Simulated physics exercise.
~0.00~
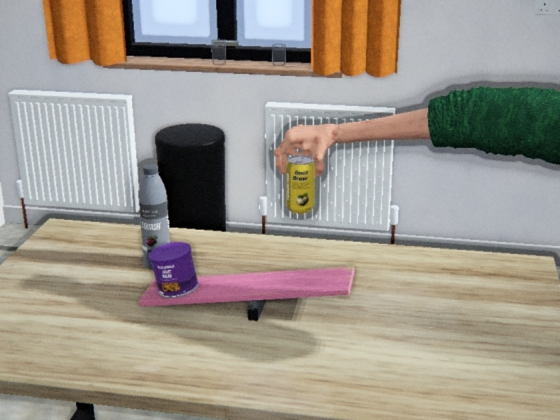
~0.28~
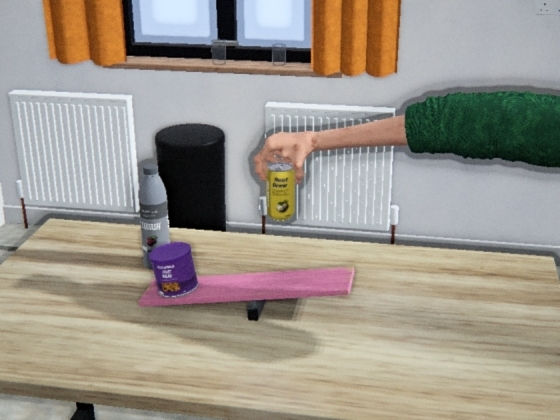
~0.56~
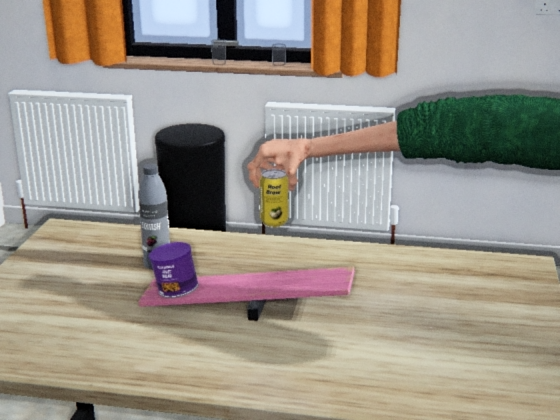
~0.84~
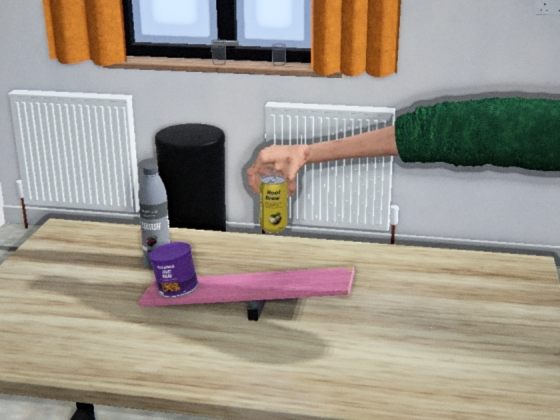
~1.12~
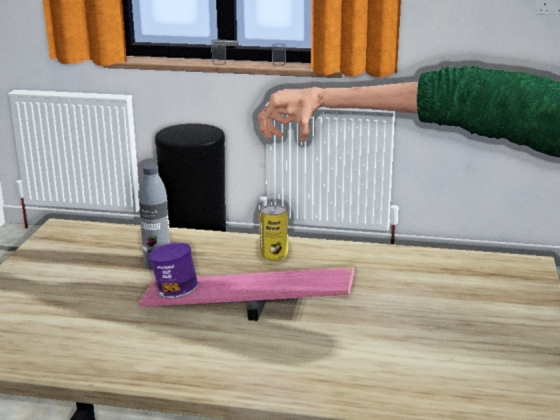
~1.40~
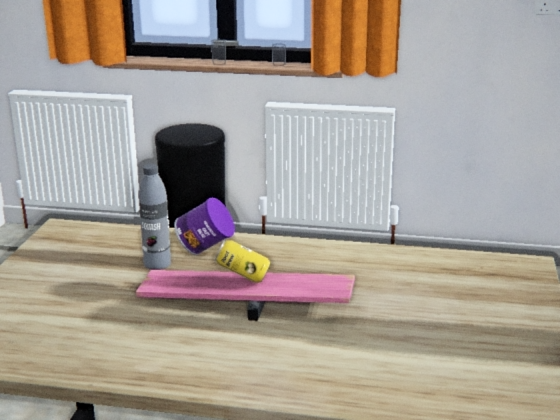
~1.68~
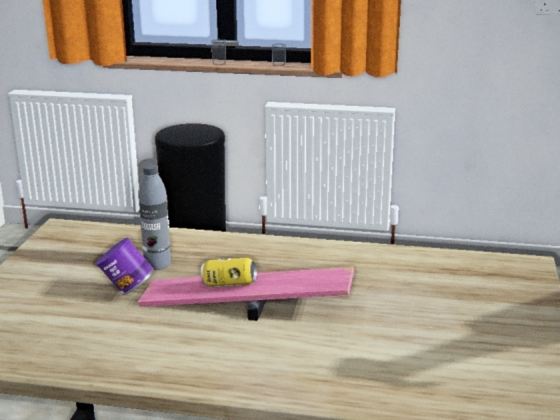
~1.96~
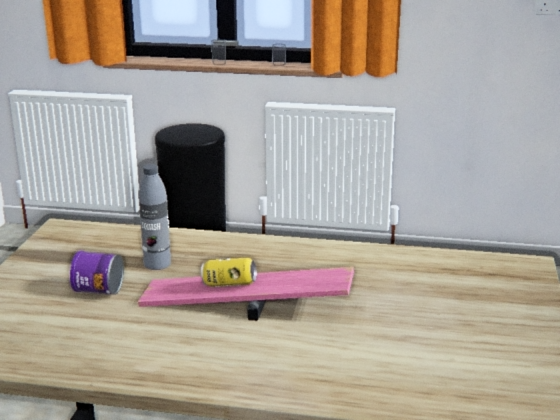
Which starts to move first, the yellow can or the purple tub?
The yellow can moves first, carried left by the hand while the purple tub is still sitting on the plank. The tub only moves after the can has been let go.
